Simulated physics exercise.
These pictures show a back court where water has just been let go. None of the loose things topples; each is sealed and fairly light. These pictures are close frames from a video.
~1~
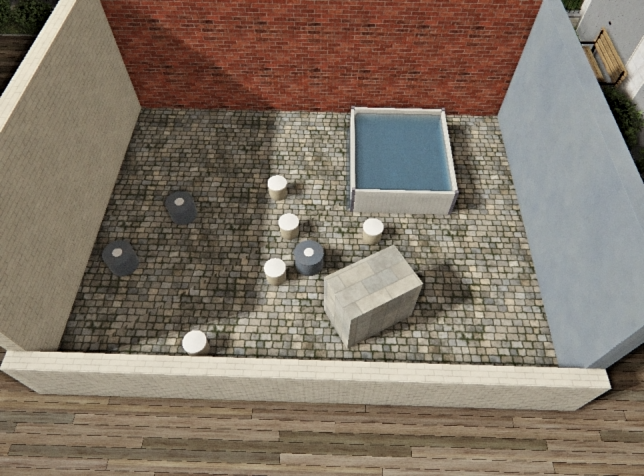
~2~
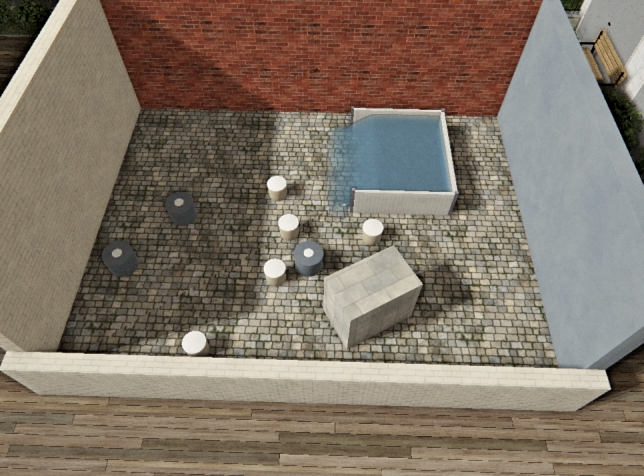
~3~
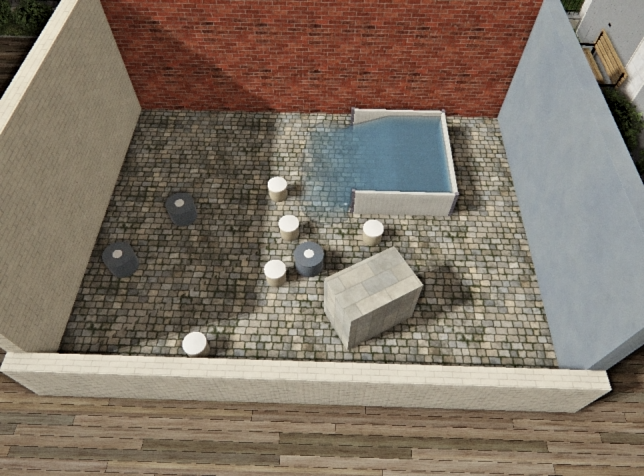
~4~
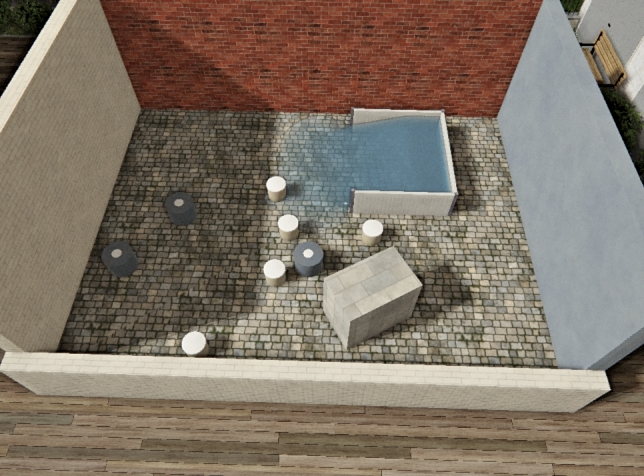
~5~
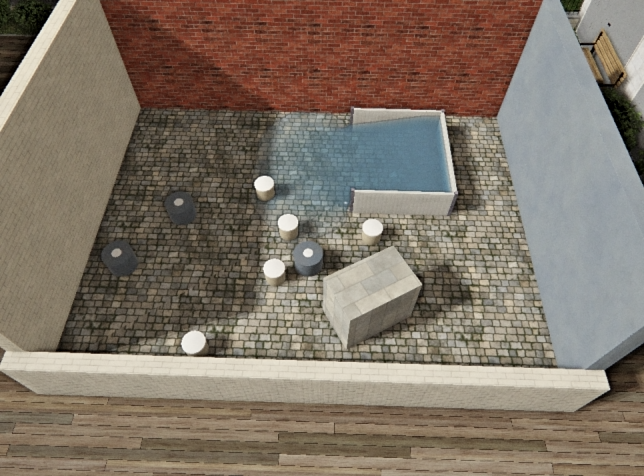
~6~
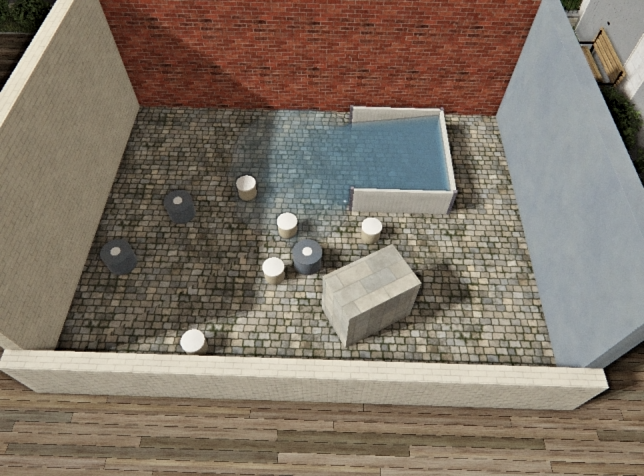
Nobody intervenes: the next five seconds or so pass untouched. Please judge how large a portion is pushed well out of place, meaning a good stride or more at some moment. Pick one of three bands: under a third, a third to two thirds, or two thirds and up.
A third to two thirds.
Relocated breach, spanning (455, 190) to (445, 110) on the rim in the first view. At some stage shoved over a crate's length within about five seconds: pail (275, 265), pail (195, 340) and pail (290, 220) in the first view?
Each in turn, never travels that far, ends up that far off, never travels that far.
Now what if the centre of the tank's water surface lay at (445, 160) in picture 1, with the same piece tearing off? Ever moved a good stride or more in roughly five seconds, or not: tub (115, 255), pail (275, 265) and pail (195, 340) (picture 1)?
First displaced far, then never went far, then never went far.
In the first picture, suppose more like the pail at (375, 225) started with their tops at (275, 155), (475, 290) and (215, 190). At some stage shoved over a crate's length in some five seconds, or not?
Shoved clear, stays put, shoved clear.
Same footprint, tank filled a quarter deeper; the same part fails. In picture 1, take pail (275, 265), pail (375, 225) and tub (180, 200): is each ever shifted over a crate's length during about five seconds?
Note, listed order: Didn't cover it / didn't cover it / covered it.
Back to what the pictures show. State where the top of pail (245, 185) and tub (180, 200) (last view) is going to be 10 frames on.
Estimate: First at (109, 185), second at (147, 209), approximately.
A moment on, 1 of 8 are well off their spots; 0 afloat.
Next, 2 of 8 are well off their spots; 1 afloat.
Later, 4 of 8 are well off their spots; 2 afloat.
In the end, 5 of 8 are well off their spots, and 5 have been at some point; 3 afloat.
